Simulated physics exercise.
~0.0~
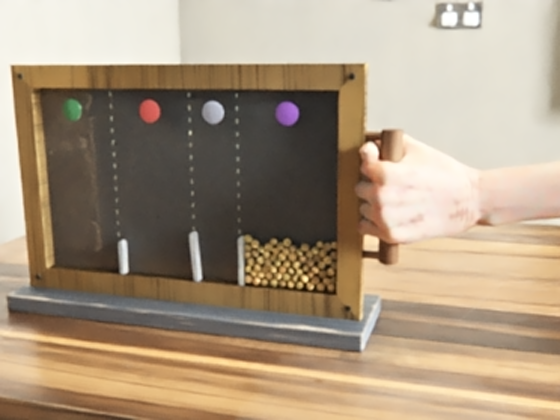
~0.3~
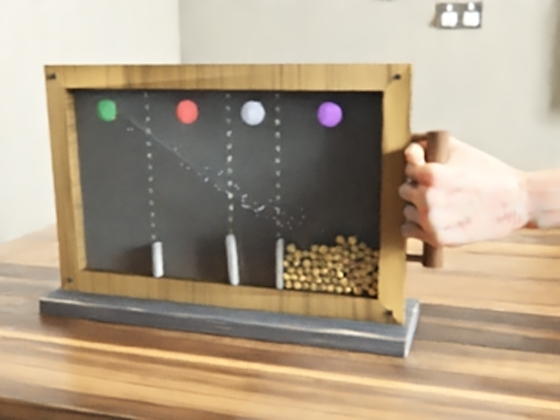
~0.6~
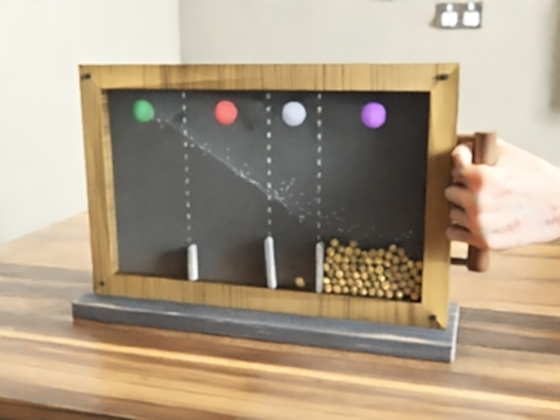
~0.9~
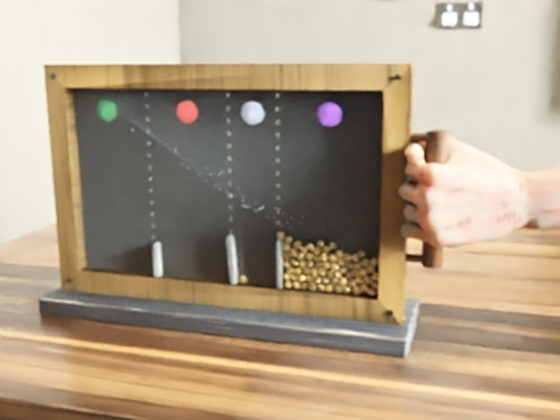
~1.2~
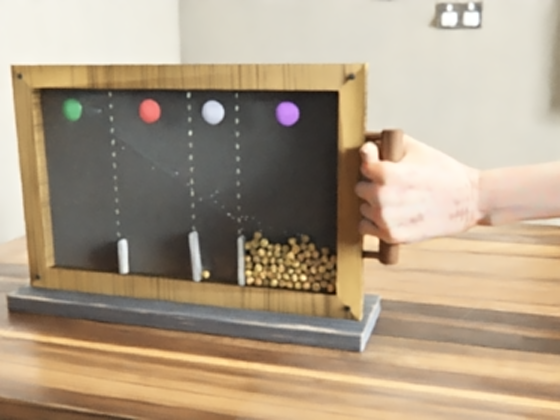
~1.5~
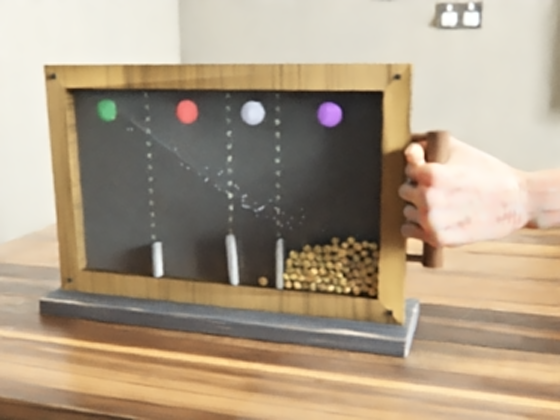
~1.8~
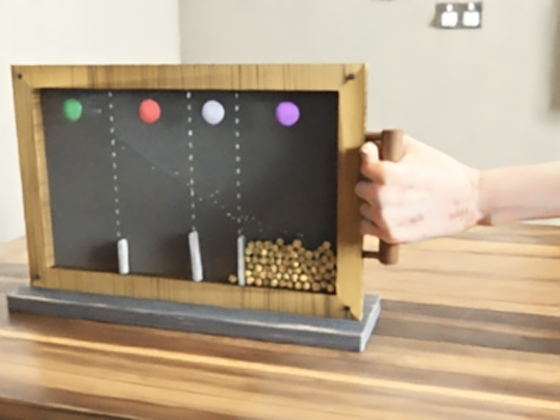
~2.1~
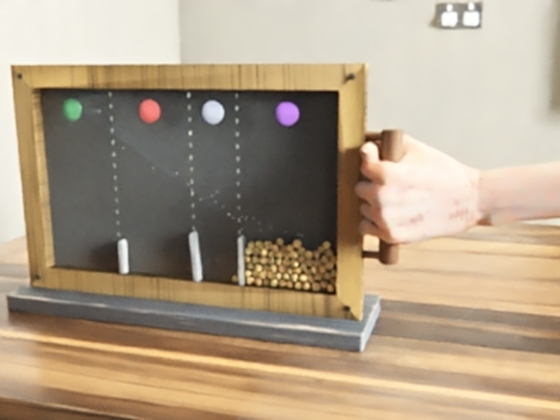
In this clip, a hand slides a wooden-framed tray right and left across a table, jostling small golden beads heaped beneath the purple dot, with a stray bead briefly appearing beneath the grey dot, before the tray rests at its starting place with the beads in the rightmost strip.
